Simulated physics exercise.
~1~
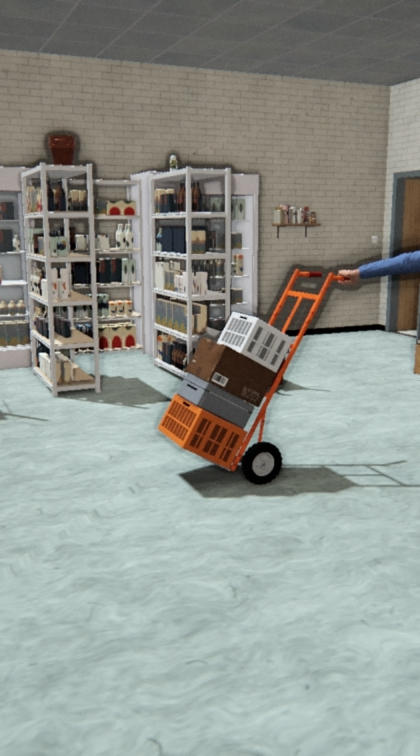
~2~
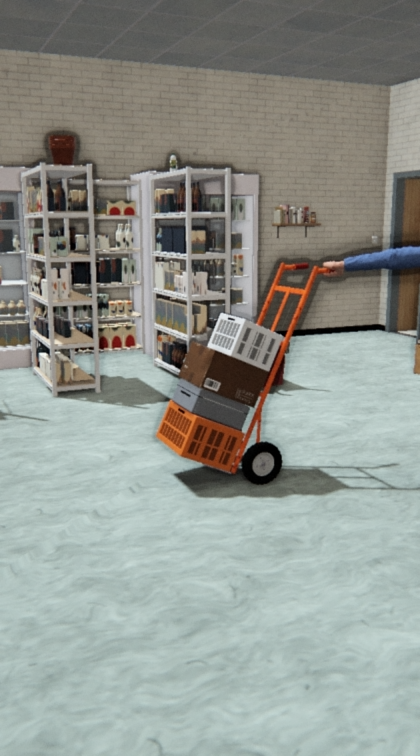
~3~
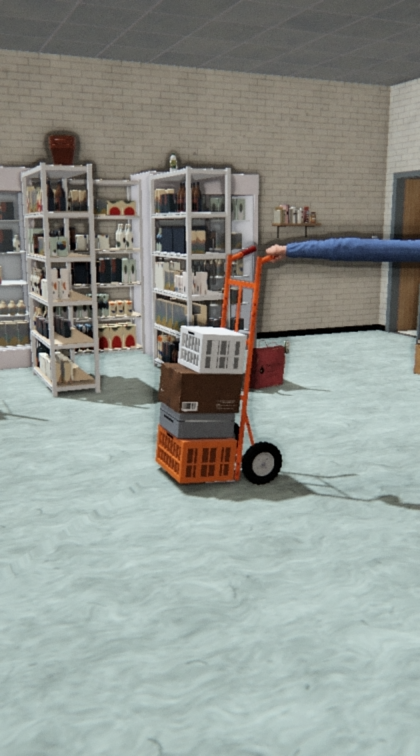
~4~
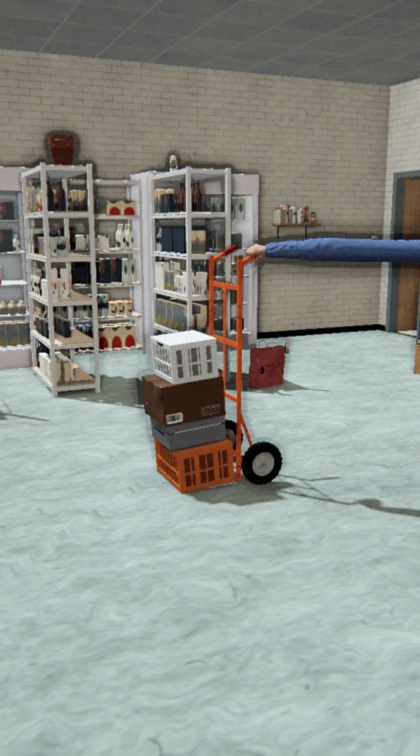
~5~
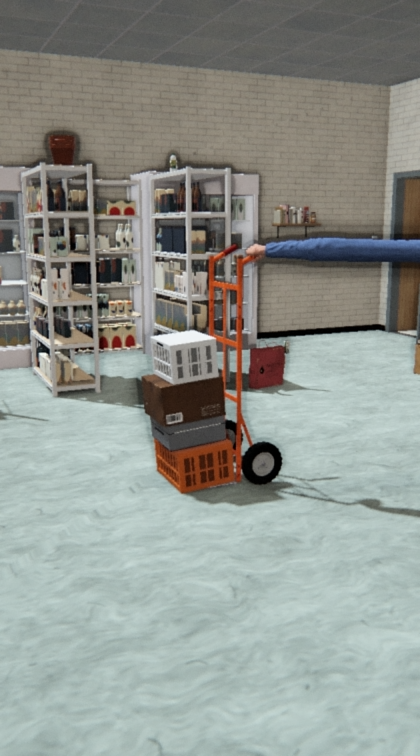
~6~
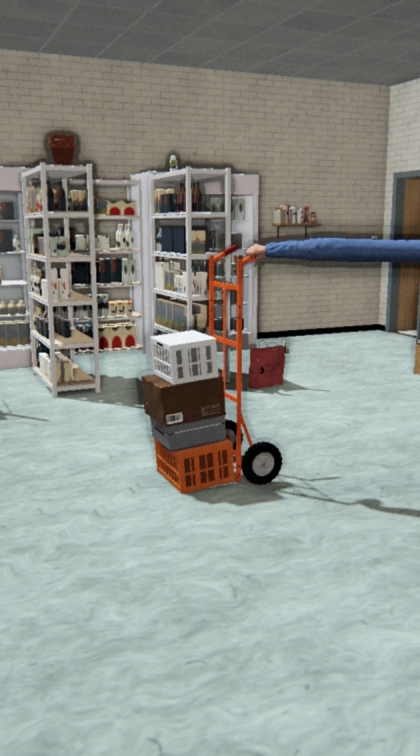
In a shop, a blue-sleeved arm tips an orange hand truck upright, its crates and boxes shifting left but staying stacked.
